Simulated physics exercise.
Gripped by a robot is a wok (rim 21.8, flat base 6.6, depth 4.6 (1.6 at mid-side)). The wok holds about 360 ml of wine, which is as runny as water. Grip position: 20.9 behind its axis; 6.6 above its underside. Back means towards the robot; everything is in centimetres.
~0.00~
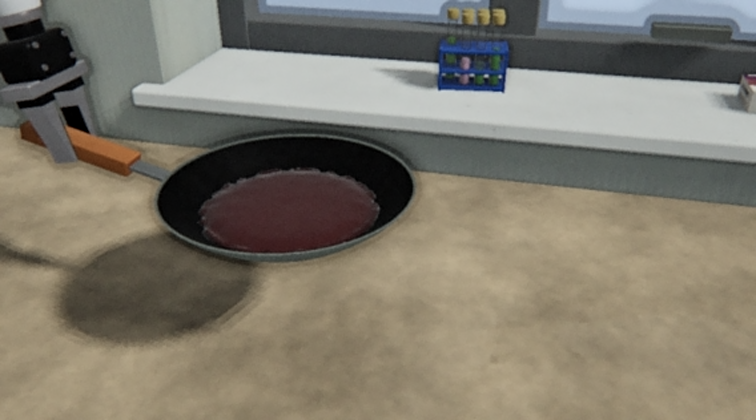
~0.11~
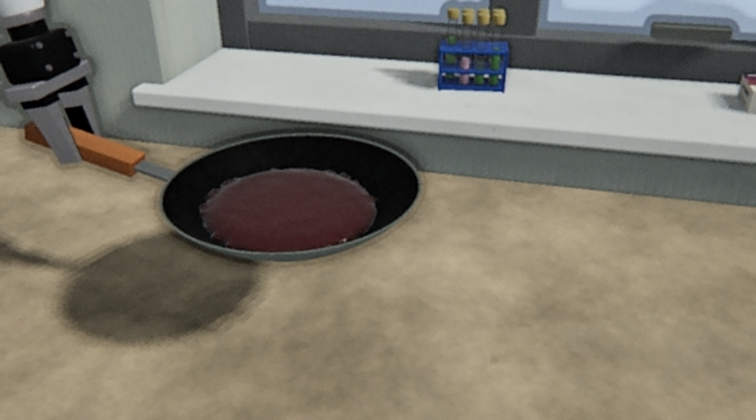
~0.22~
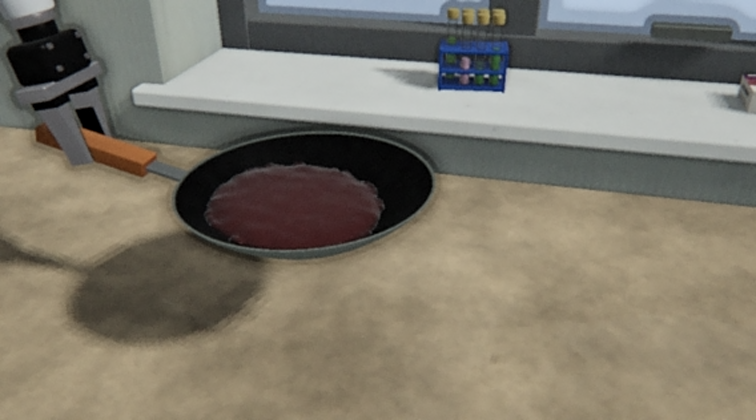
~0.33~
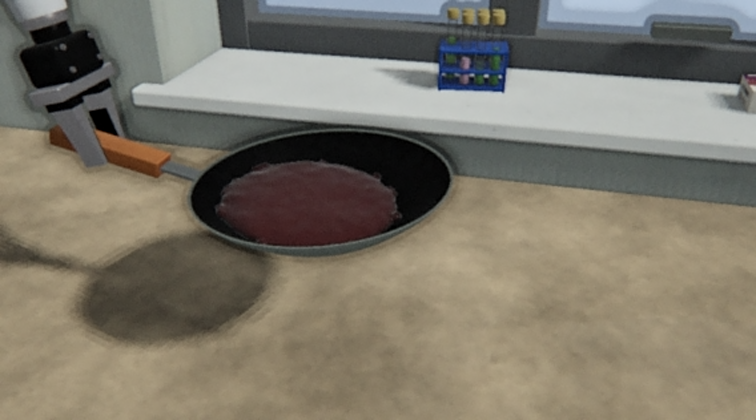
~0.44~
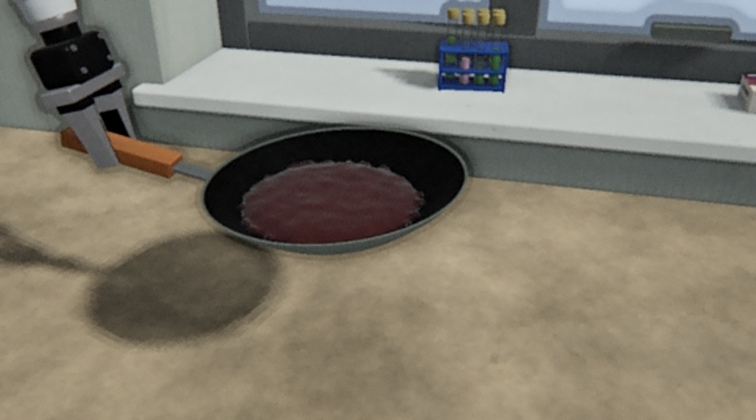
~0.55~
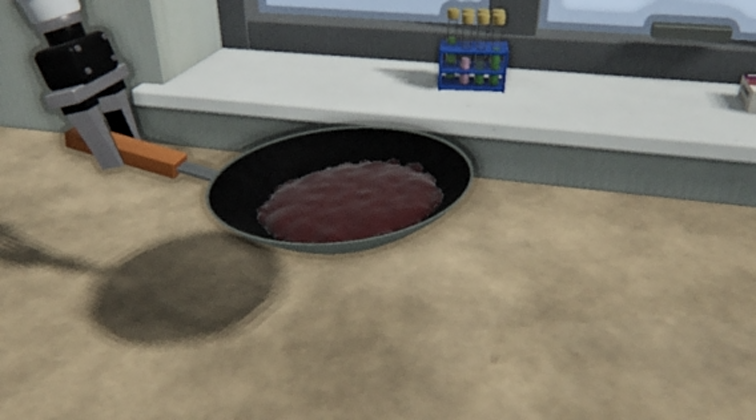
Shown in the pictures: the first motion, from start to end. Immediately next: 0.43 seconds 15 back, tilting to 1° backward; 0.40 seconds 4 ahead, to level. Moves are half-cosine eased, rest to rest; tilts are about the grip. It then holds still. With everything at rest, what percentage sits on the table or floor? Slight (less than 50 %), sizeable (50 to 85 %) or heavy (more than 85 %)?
Sizeable.
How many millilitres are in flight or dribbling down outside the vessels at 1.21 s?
It works out to close to 200 ml.
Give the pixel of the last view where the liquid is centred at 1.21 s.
Centre pixel approx. (73, 211).
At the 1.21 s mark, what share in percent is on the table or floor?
Share: Around 8 %.
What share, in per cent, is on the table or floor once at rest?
About 70 %.
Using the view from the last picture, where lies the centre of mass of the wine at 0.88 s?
It sits close to pixel (232, 206).
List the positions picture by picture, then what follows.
Wok middle at (290, 210), level; upper third of the wine around (290, 207), from x 200 to 375, top at y 170; 355 ml in the wok, in the first picture.
Wok middle at (295, 210), level; upper third of the wine around (281, 204), from x 205 to 375, top at y 170, in the second picture.
Wok middle at (308, 208), tilted 1° backward; upper third of the wine around (275, 199), from x 210 to 380, top at y 165, in the third picture.
Wok middle at (324, 205), tilted 3° backward; upper third of the wine around (289, 196), from x 220 to 395, top at y 160, in the fourth picture.
Wok middle at (338, 203), tilted 4° backward; upper third of the wine around (337, 199), from x 240 to 420, top at y 165, in the fifth picture.
Wok middle at (343, 202), tilted 4° backward; upper third of the wine around (380, 200), from x 260 to 440, top at y 165; 355 ml in the wok, in the sixth picture.
After 0.88 s, tilted 1° backward, liquid up to 18 above the table; 330 ml in the wok, 25 ml in the air or running down outside.
After 1.21 s, level, liquid up to 18 above the table; 135 ml in the wok, 25 ml on the table or floor, 195 ml in the air or running down outside.
After 1.58 s, level, liquid up to 17 above the table; 225 ml on the table or floor, 105 ml in the wok, 25 ml in the air or running down outside.
After 2.38 s, level, liquid up to 16 above the table; 255 ml on the table or floor, 100 ml in the wok.
At rest, 255 ml on the table or floor, 100 ml in the wok. That is 72 % on the table or floor.
